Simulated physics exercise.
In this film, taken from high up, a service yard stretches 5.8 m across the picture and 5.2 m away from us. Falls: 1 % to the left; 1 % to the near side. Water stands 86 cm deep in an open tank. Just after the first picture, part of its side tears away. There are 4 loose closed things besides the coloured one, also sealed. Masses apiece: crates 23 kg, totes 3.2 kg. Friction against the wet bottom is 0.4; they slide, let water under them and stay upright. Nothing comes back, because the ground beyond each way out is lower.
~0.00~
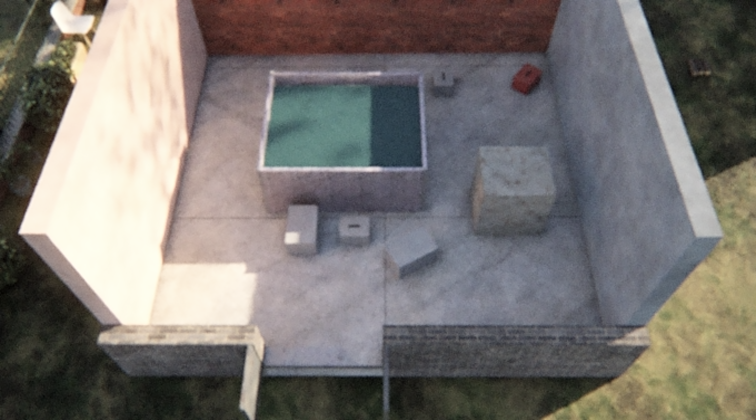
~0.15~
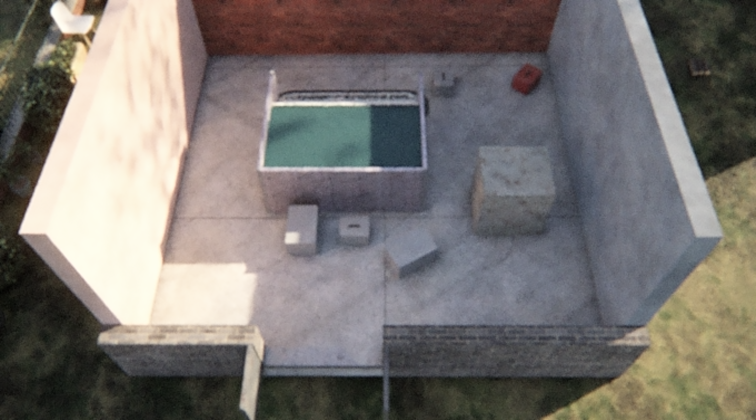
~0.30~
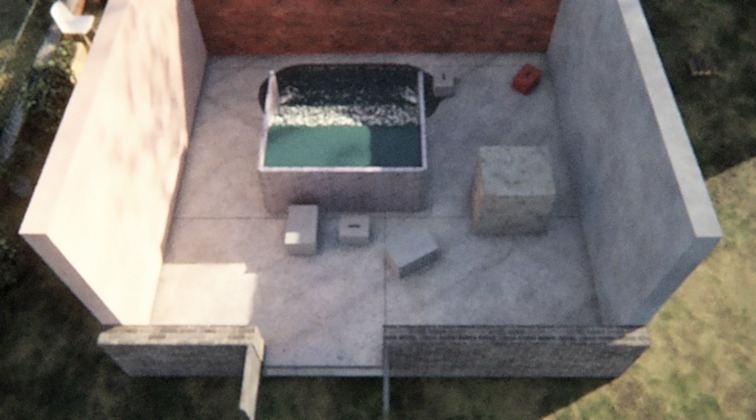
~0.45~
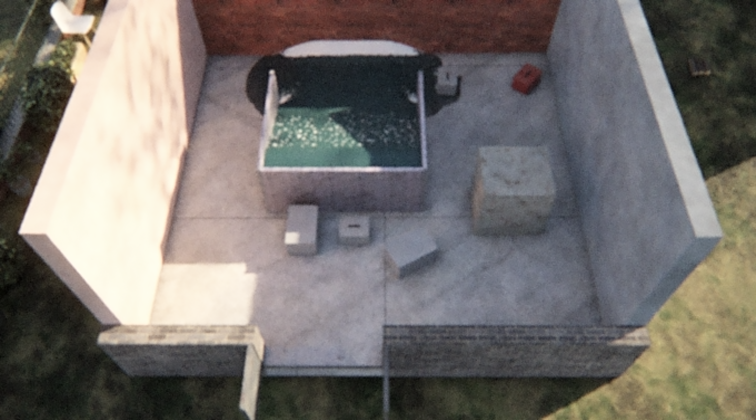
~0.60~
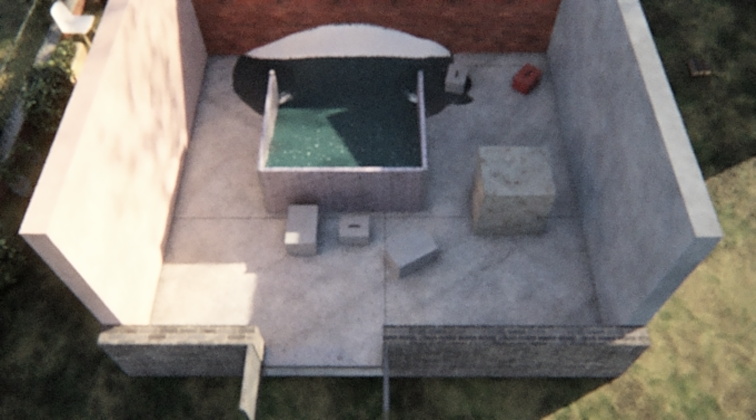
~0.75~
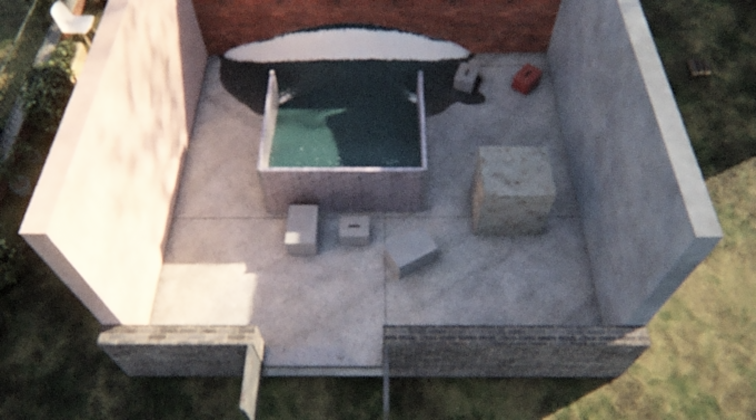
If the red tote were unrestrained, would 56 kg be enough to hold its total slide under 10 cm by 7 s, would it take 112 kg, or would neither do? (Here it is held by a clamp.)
It takes 112 kg.
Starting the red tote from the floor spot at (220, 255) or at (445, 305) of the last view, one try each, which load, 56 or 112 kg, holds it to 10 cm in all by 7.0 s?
Respectively, first option suffices; first option suffices.
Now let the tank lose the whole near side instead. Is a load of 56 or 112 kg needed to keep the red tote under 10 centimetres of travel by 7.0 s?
Under that change, the lighter pick does it.
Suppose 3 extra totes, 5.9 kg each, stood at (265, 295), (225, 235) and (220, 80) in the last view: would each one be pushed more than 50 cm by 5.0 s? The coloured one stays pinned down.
In turn: Past it, past it, over.
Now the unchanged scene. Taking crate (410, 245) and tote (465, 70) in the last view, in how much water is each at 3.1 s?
Some 0 cm at the first, some 17 cm at the second.
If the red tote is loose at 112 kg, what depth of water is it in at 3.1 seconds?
20 cm, roughly.
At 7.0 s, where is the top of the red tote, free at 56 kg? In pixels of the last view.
Estimated position: Close to (560, 155).
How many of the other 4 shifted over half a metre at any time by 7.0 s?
The tally stands at 3.
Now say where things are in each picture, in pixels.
In the first frame, the red tote at (528, 74) rests on the ground; 3.6 m2 under water; 0 of 5 have shifted.
In the second frame, the red tote at (528, 74), on the bottom; water covers 5.0 m2; 0 of 5 have shifted.
In the third frame, the red tote at (528, 74), on the bottom; water covers 6.8 m2; 0 of 5 have shifted.
In the fourth frame, the red tote at (528, 74), on the bottom; 8.1 m2 under water; 1 of 5 have shifted.
In the fifth frame, the red tote at (528, 74), on the bottom; water covers 8.7 m2; 1 of 5 have shifted.
In the sixth frame, the red tote at (528, 74) rests on the ground; 9.1 m2 under water; 1 of 5 have shifted.
After 1.4 s the red tote would be 0 cm from its start with 56 kg and 0 cm from its start with 112 kg; 3 cm of water round it then.
After 3.1 s the red tote would be 120 cm from its start with 56 kg and 0 cm from its start with 112 kg; 20 cm of water round it then.
After 4.9 s the red tote would be 167 cm from its start with 56 kg and 0 cm from its start with 112 kg; 9 cm of water round it then.
After 7.0 s the red tote would be 167 cm from its start with 56 kg and 0 cm from its start with 112 kg; 9 cm of water round it then.
